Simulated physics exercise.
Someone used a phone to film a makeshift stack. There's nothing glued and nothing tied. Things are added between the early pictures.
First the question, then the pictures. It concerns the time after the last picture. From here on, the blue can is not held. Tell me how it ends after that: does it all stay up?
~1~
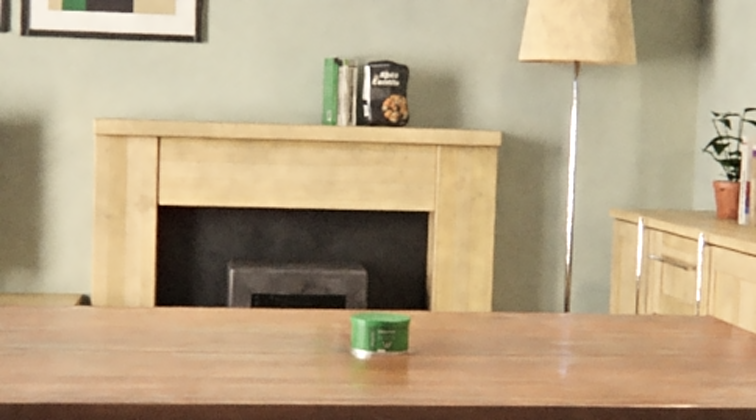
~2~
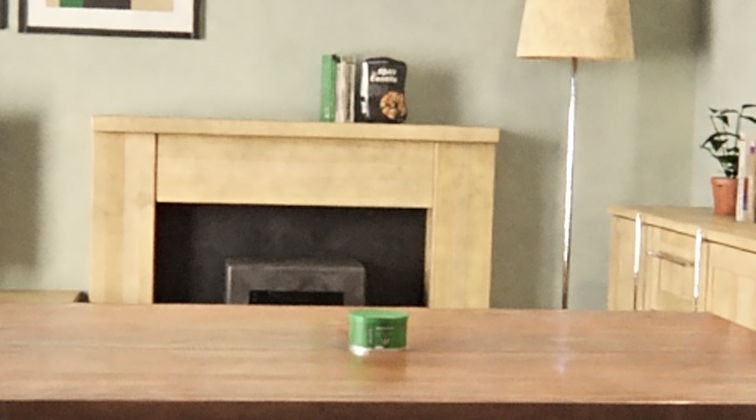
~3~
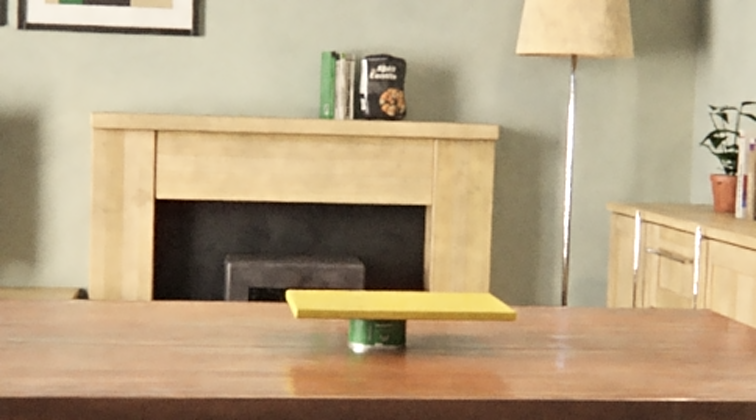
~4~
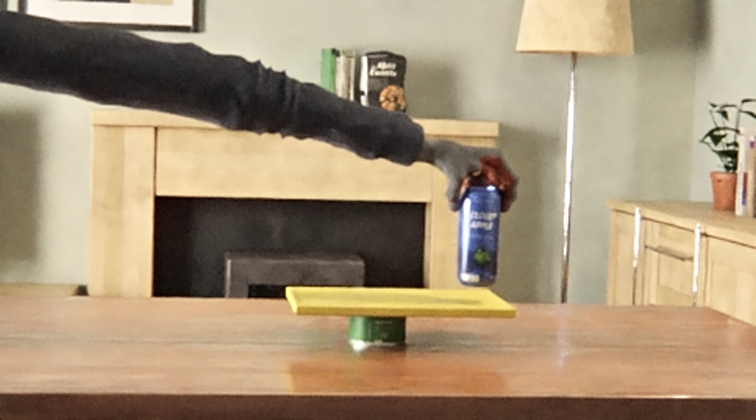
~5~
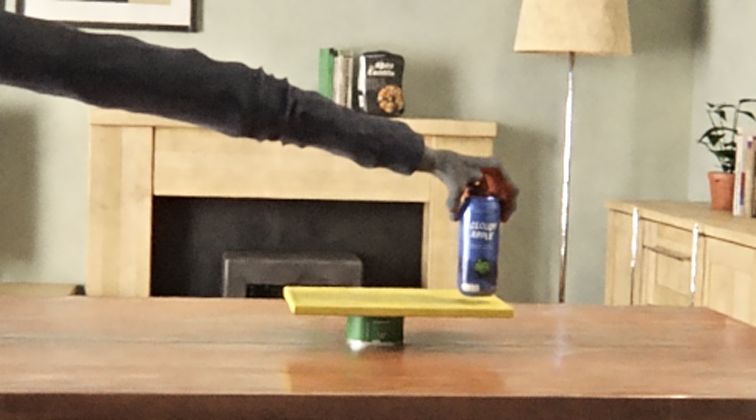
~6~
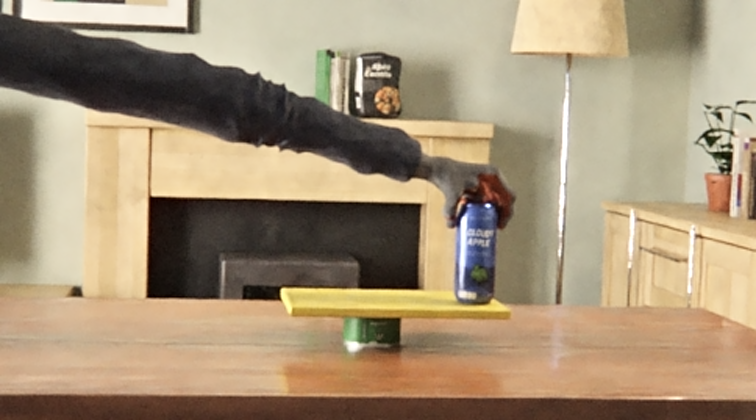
No. Most likely it does not remain standing.
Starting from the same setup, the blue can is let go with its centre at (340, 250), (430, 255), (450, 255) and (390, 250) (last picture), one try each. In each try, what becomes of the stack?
Try 1: Stands; try 2: Topples; try 3: Topples; try 4: Stands.
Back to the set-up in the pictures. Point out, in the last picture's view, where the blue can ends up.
Near (578, 331).
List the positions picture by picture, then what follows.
In the first picture, the last thing is not in view yet.
In the second picture, the last thing is not in view yet.
In the third picture, the last thing is not in view yet; yellow lid (398, 305).
The fourth picture shows still above its spot; blue can (479, 237); yellow lid (397, 302).
The fifth picture shows still above its spot; blue can (479, 247); yellow lid (395, 302).
The sixth picture shows set down, still held; blue can (476, 254); yellow lid (392, 303).
Then, 0.30 s on from there, blue can now fallen; yellow lid turned 21° from how it was put.
Then, 0.50 s on from there, yellow lid turned 20° from how it was put.
Then, 0.80 s on from there, things are still on the move.
In the end, fallen, blue can; the other 2 unmoved. At the end, from the last picture's camera, blue can near (578, 330). The stack gives way.
